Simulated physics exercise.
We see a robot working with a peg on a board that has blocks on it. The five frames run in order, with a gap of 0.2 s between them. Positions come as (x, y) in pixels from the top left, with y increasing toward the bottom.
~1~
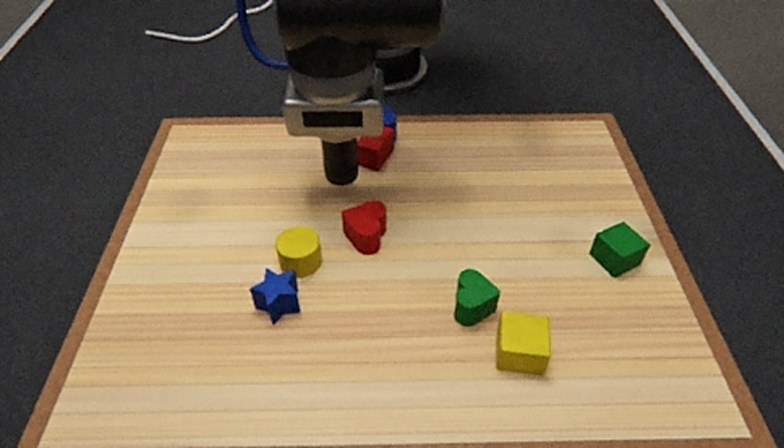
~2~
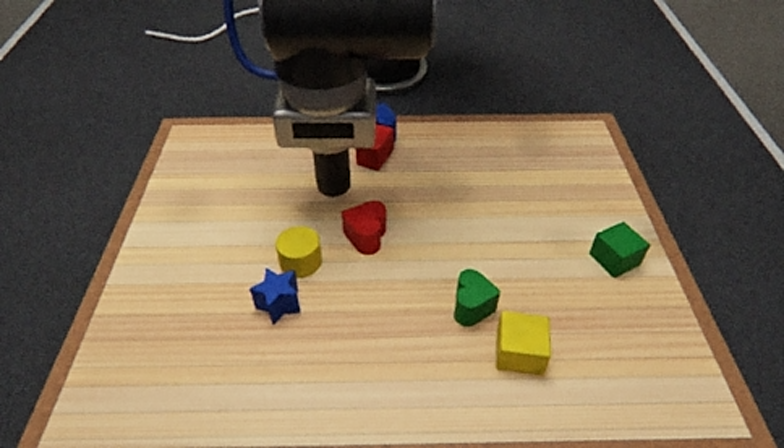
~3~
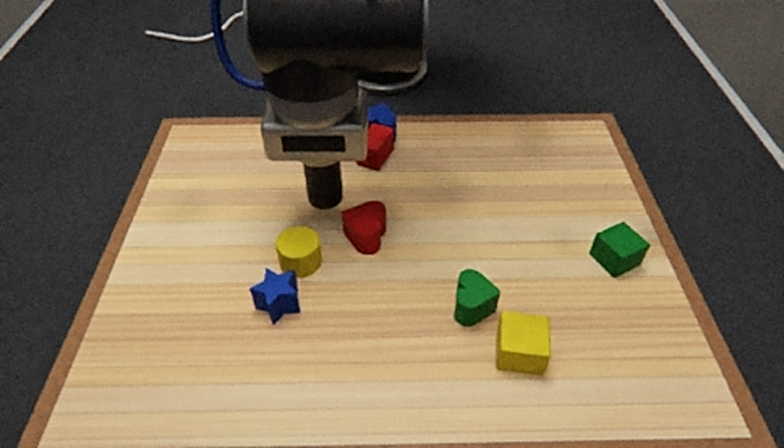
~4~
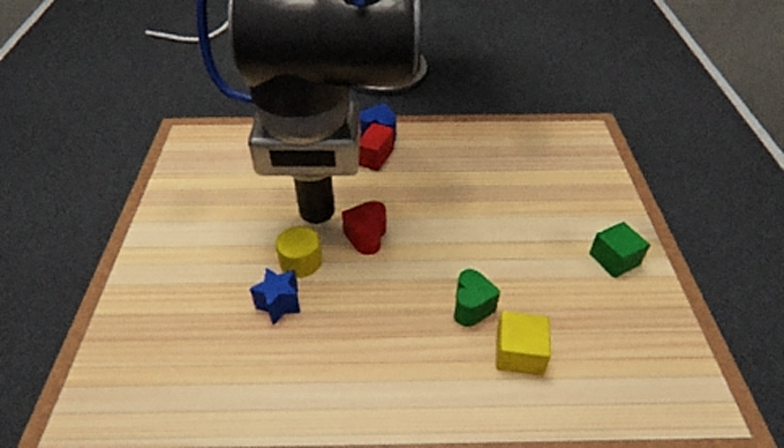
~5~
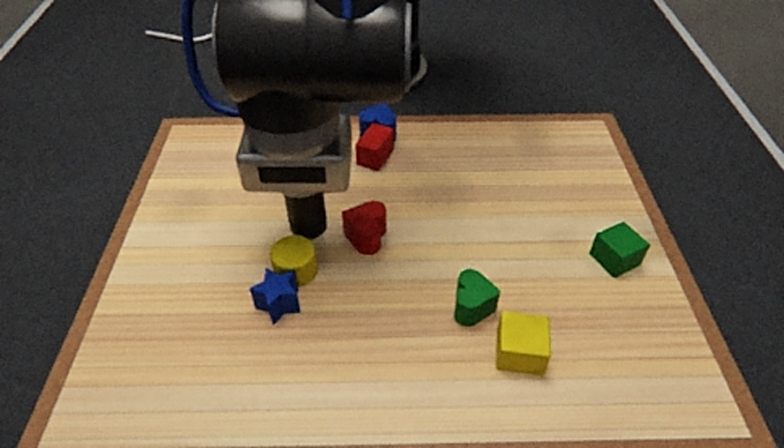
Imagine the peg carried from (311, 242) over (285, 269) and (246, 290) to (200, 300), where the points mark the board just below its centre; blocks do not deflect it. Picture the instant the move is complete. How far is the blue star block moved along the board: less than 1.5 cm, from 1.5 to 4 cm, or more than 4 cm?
By the end of the path, it will have gone past 4 cm.
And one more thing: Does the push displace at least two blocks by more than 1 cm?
In short: Yes.
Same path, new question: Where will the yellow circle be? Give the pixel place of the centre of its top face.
Its top centre is at about (242, 305).
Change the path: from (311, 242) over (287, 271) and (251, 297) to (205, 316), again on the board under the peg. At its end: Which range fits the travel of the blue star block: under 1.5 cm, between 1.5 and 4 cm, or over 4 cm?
It is going to finish beyond 4 cm from where it is now.
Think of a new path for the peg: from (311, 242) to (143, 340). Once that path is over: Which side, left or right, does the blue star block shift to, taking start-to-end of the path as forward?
My prediction: Leftwards.
On the path given first. One third of the way, peg at (282, 255); blue star block at (264, 315); yellow circle at (269, 282).
Two thirds of the way, peg at (241, 276); blue star block at (260, 335), turned 35° anticlockwise; yellow circle at (245, 304).
At the end, peg at (194, 286); blue star block at (259, 335), turned 40° anticlockwise; yellow circle at (242, 305); red heart in place.
